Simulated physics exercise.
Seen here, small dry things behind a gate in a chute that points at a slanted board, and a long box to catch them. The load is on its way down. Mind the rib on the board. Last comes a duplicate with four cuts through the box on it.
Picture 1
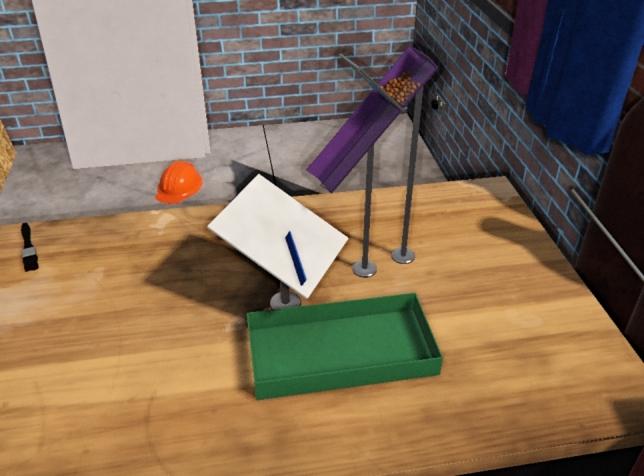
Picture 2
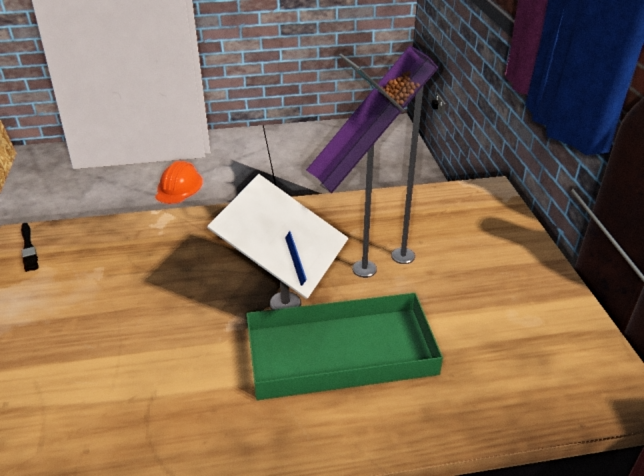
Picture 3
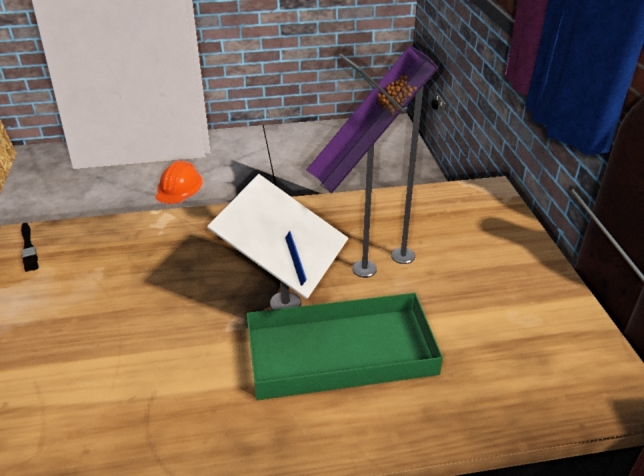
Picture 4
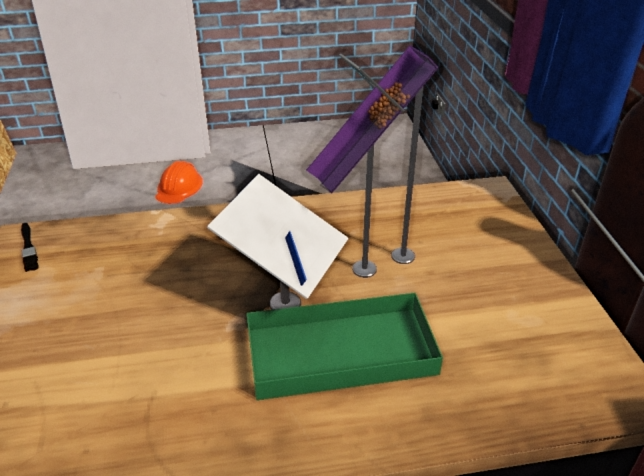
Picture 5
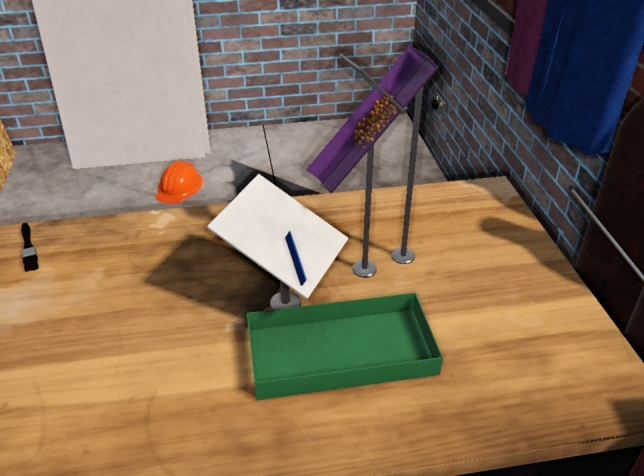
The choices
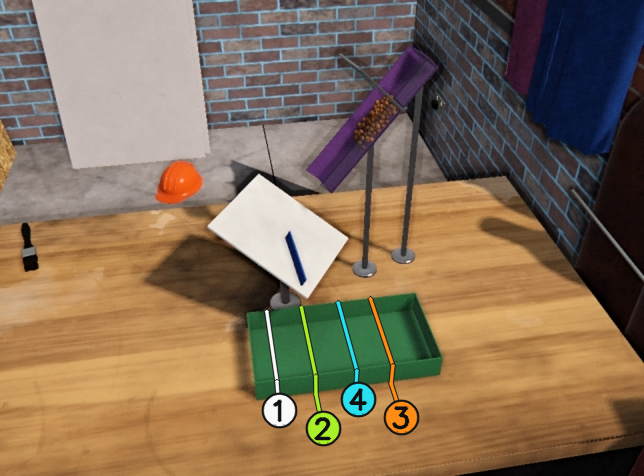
On a wooden workbench by brick walls, small brown balls sliding down a purple chute above a tilted white board and green box.
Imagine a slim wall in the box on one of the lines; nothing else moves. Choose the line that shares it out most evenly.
4 is best.
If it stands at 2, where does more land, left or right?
The right side.
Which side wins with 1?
More lands on the right.
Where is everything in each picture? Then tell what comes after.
The first frame shows load behind the gate (398, 91), cereal balls; lip of the chute (324, 186), sloping fairly steeply.
The second frame shows middle of the board (282, 232), tilted gently; middle of its low edge (329, 266); of its high edge (235, 199).
The third frame shows front corners of the box (255, 383) and (442, 358), empty; front of the load (392, 114).
The fourth frame shows middle of the load (386, 108); its front (380, 127), roughly a quarter of the way to the lip; rib from (290, 231) to (306, 280).
The fifth frame shows middle of the load (376, 118); its front (363, 148), roughly half of the way to the lip.
On the marked copy, line 1 crosses the front rim at (276, 380); line 2 crosses the front rim at (315, 375); line 3 crosses the front rim at (392, 364); line 4 crosses the front rim at (356, 369).
Choosing 1, of what is caught, not one piece on the left of the divider, every piece on the right.
Choosing 2, of what is caught, about a tenth on the left of the divider, the larger part on the right.
Choosing 3, of what is caught, almost all on the left of the divider, just a few on the right.
Choosing 4, of what is caught, roughly half on the left of the divider, roughly half on the right.
